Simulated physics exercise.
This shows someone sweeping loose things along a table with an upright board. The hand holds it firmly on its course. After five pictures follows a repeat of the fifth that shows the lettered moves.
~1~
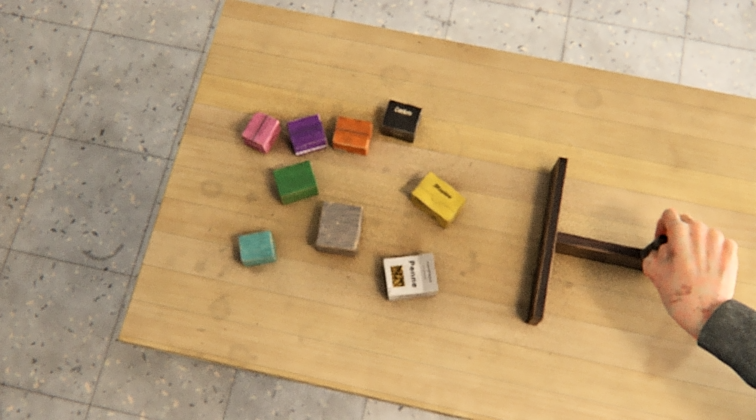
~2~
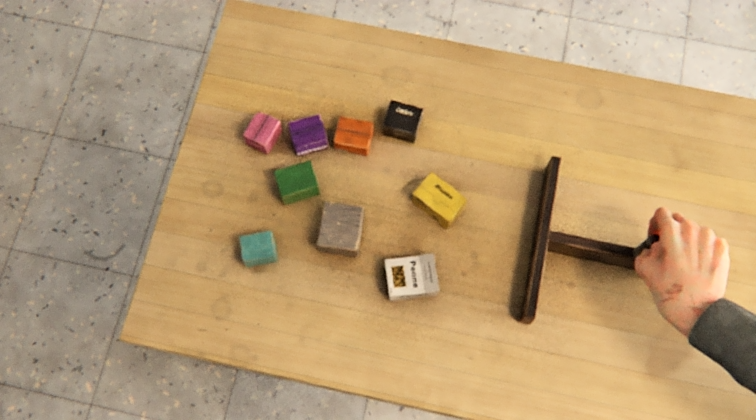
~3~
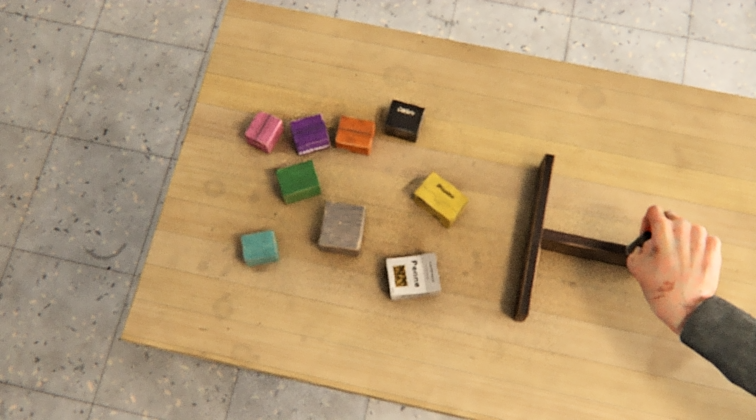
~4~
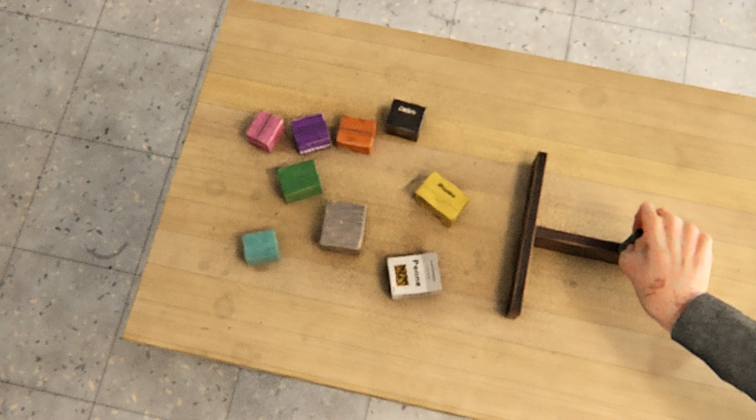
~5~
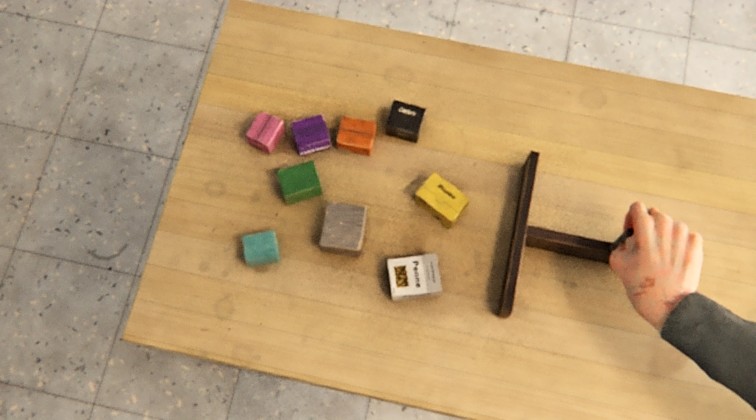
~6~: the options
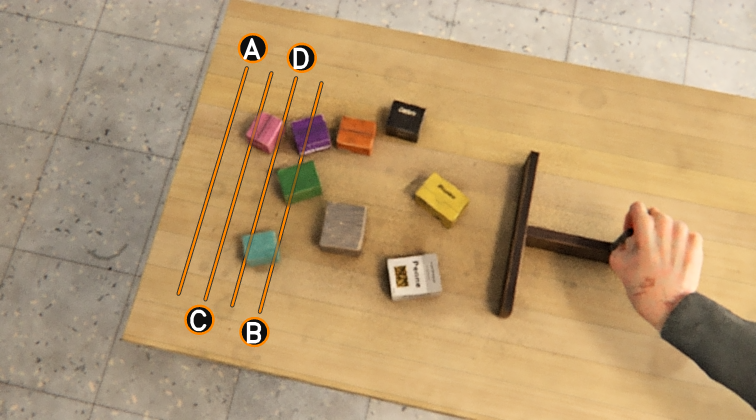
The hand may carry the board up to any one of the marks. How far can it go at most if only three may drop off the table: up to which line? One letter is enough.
No fourth one falls up to C.
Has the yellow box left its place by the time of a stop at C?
By then, yes.
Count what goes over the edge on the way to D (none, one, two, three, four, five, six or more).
The count is none.
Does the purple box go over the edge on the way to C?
No.
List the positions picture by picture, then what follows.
In the first picture, pink box (262, 133); black packet (402, 121); green block (296, 183).
In the second picture, board (545, 234); orange box (354, 136).
In the third picture, board (538, 232); purple box (310, 134).
In the fourth picture, board (530, 229); turquoise block (262, 248).
In the fifth picture, board (522, 229); pink box (266, 133); black packet (406, 122); green block (300, 183).
On the marked copy, A at (214, 176); B at (292, 192); C at (240, 181); D at (266, 187).
Taking C. A third of the way, board (418, 207); white packet (374, 267); grey block (340, 227).
Two thirds of the way, board (317, 186); pink box (248, 128); green block (248, 170).
When it is over, board (238, 170); pink box over the edge; green block over the edge; two fallen.
As for the rest, A drops five; B is within the limit but short; D is within the limit but short.
